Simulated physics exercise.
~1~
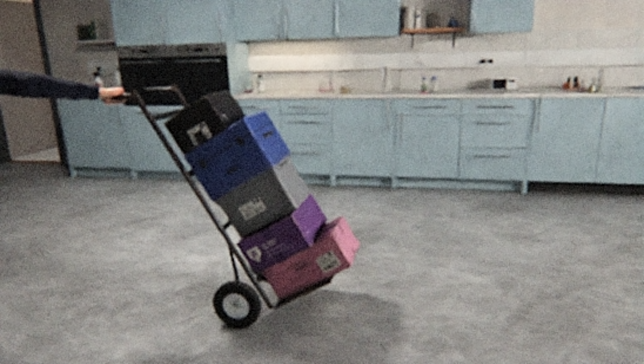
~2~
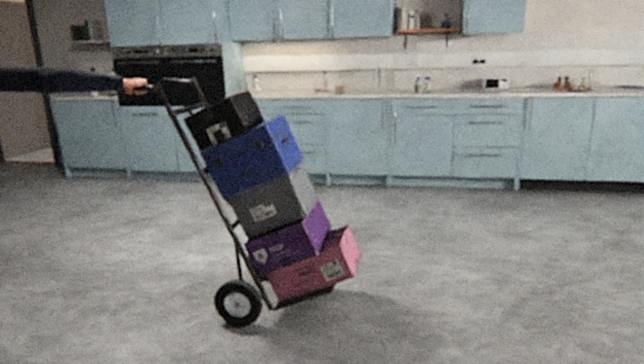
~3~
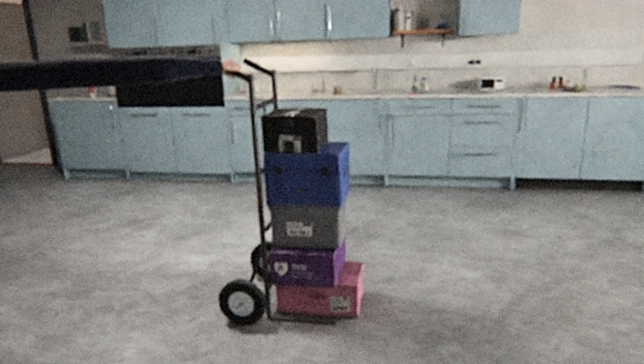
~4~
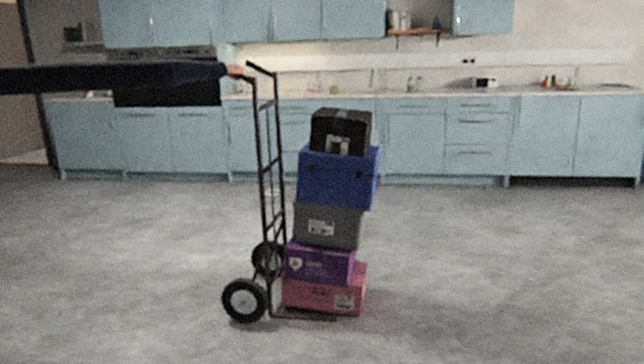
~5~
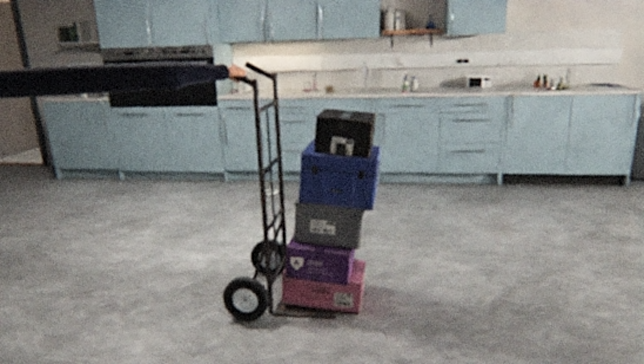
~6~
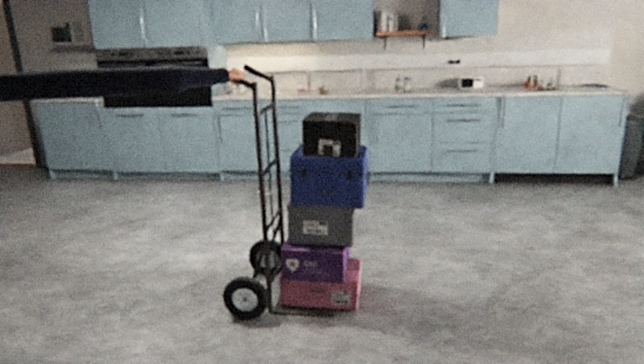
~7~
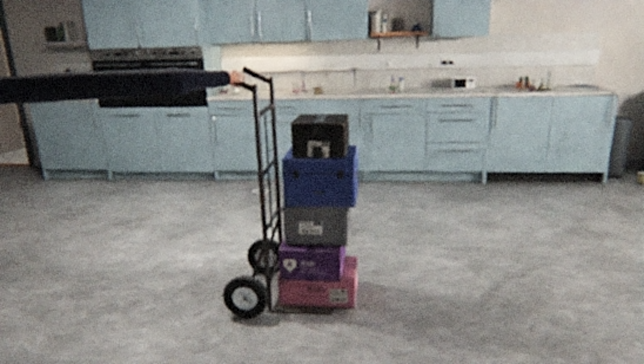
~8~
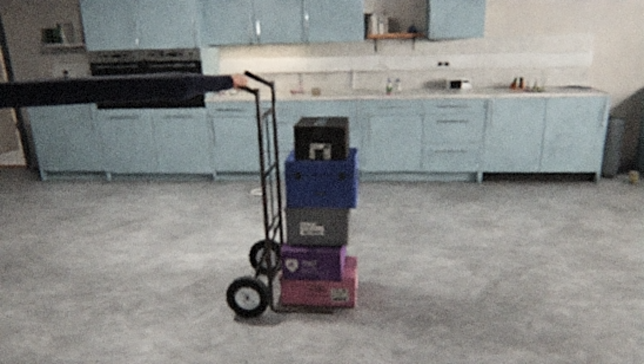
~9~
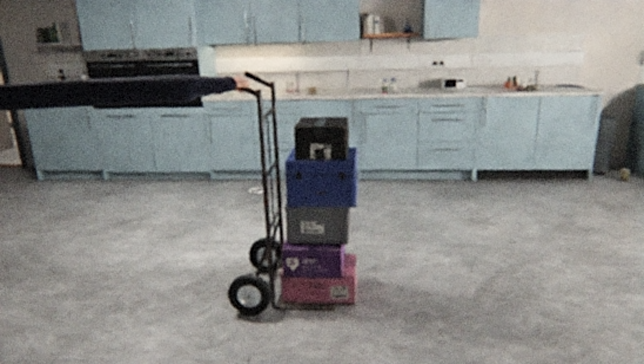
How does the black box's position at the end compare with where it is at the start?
At the start the black box is tilted back with the leaning truck, toward the left. By the end it sits level on top of the stack, farther to the right and slightly lower.
